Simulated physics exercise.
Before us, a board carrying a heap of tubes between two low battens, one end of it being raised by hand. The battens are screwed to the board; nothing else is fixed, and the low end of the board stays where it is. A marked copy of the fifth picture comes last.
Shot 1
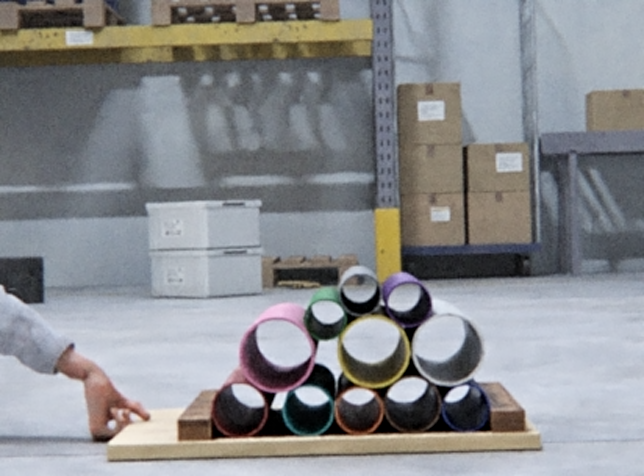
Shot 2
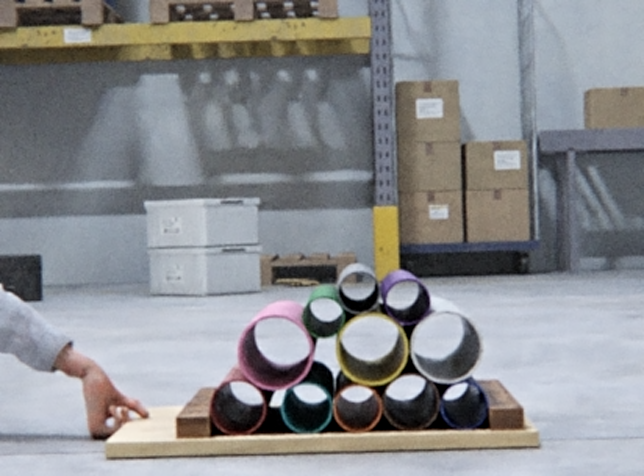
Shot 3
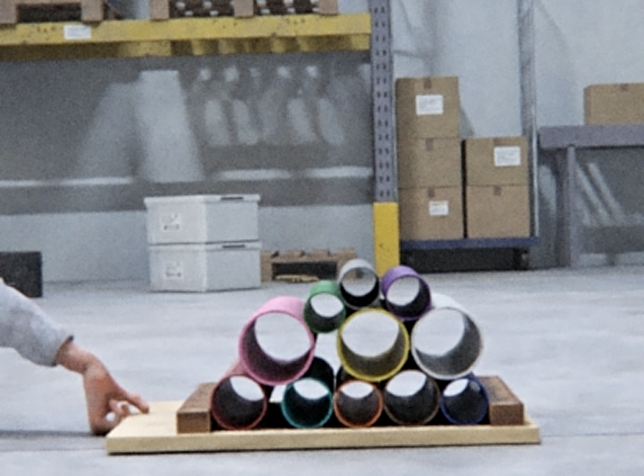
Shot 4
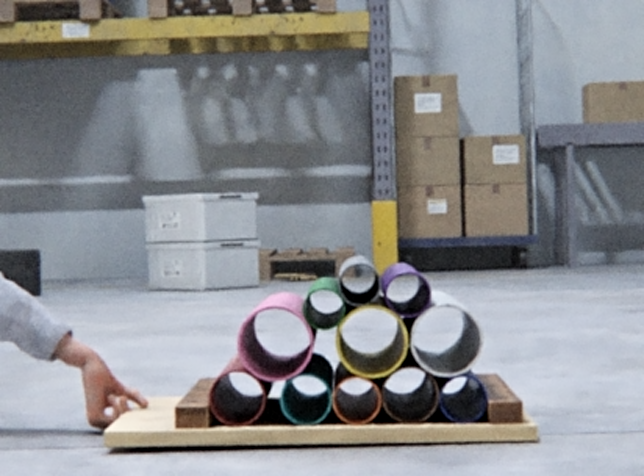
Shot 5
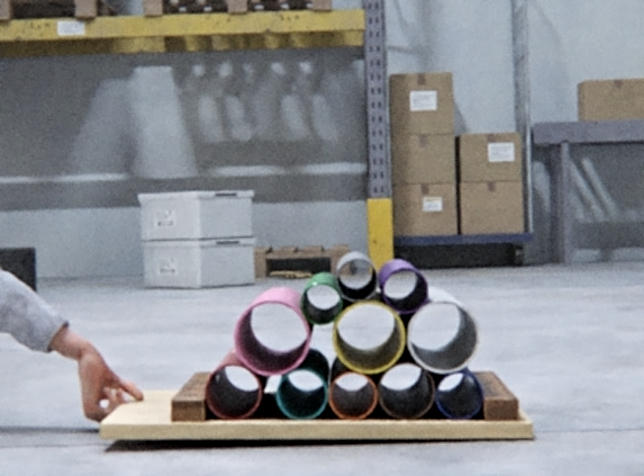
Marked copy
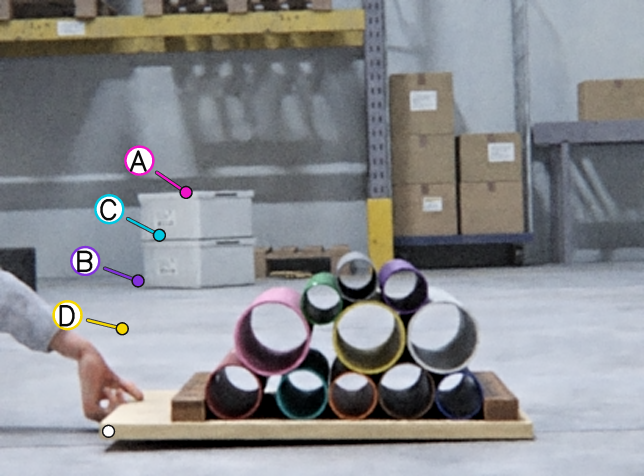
The clip opens on a warehouse floor, where a hand at the left grips the end of a wooden board carrying a stack of colourful tubes between two low battens. The hand raises that end very slightly, while the tubes keep their places in the pile and the view drifts a little.
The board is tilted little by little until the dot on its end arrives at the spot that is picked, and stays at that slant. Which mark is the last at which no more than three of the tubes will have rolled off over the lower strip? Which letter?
Mark B is as high as it can go.
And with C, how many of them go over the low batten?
The count is six.
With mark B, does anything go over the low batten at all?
At B: Yes.
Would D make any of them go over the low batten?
At D: Yes.
On the marked copy, A at (186, 193); B at (138, 281); C at (160, 235); D at (122, 329); the white dot at (109, 431).
With B. Early on, board at 15°.
Further on, board at 22°.
At the end, board at 22°, three over the low batten (white, grey, purple).
As for the rest, A six over the low batten; C six over the low batten; D three over the low batten (white, grey, purple).
